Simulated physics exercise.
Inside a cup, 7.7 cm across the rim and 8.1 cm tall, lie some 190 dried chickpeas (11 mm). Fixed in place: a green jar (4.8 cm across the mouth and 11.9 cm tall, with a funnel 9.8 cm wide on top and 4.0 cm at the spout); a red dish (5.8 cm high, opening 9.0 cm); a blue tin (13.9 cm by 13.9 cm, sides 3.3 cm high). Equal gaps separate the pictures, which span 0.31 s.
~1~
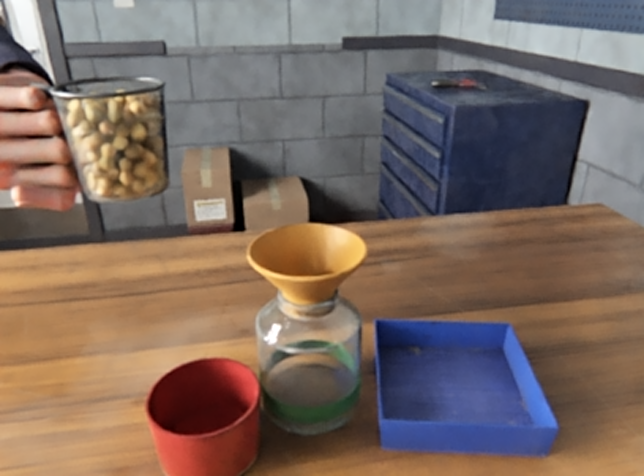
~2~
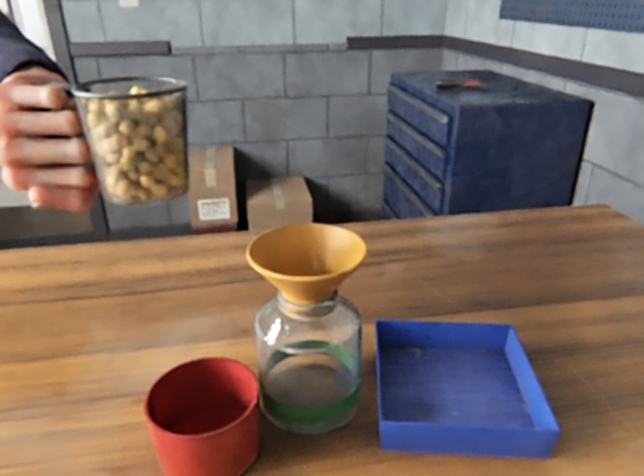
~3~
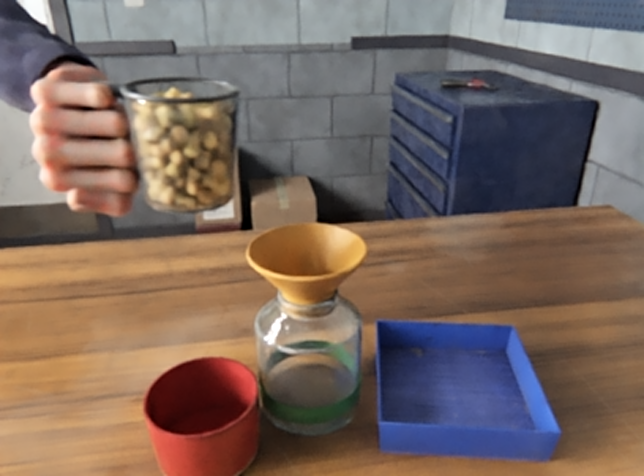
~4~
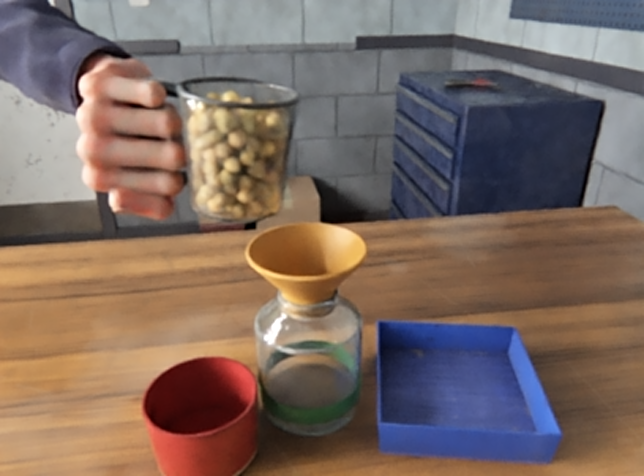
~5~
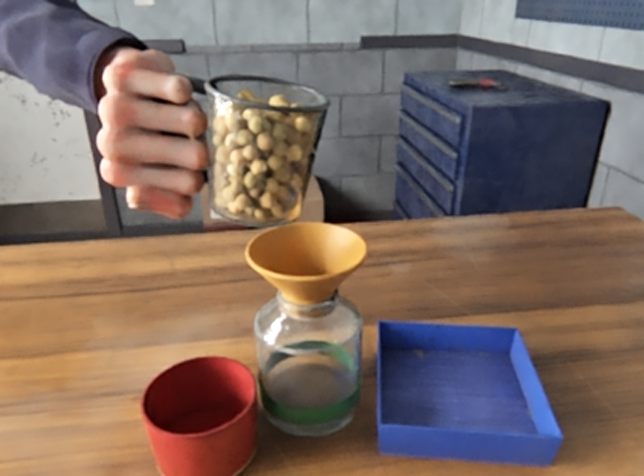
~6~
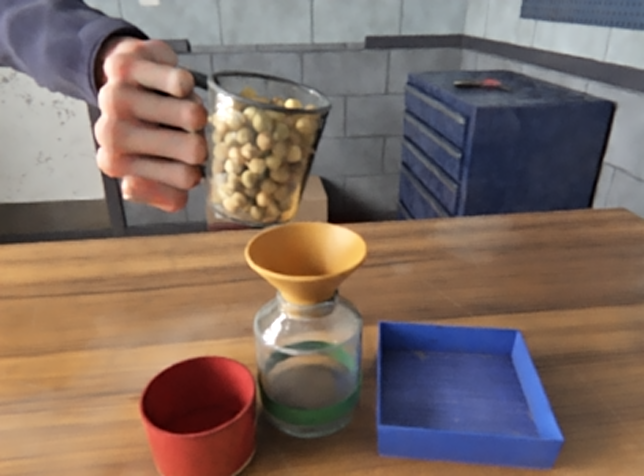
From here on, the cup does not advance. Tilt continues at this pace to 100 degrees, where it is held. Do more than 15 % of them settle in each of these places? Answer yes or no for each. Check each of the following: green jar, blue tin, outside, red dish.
Green jar - no, blue tin - yes, outside everything - yes, red dish - no.
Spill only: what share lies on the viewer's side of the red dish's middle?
Share: Around 90 %.
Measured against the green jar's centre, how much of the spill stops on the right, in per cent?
Near 80 in a hundred.
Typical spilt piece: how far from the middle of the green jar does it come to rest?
Around 10 centimetres.
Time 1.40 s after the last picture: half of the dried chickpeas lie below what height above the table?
Height: Roughly 26 cm.
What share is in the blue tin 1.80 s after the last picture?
By then, around 15 percent is in.
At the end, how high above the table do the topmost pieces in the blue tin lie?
2.5 cm.
Then, 0.54 s after the last picture, tilt 43 degrees; cup 100 %; middle of all pieces near (261, 145).
Then, 0.99 s after the last picture, tilt 67 degrees; cup 100 %; middle of all pieces near (267, 141).
Then, 1.40 s after the last picture, tilt 90 degrees; cup 90 %, blue tin 5 %, funnel 5 %; middle of all pieces near (281, 163).
Then, 1.80 s after the last picture, tilt 100 degrees; cup 60 %, blue tin 15 %, outside 5 %, funnel 15 %, in the air 5 %; middle of all pieces near (333, 253).
In the end, cup 5 %, red dish 0 %, blue tin 45 %, green jar 0 %, outside 45 %, funnel 0 %.
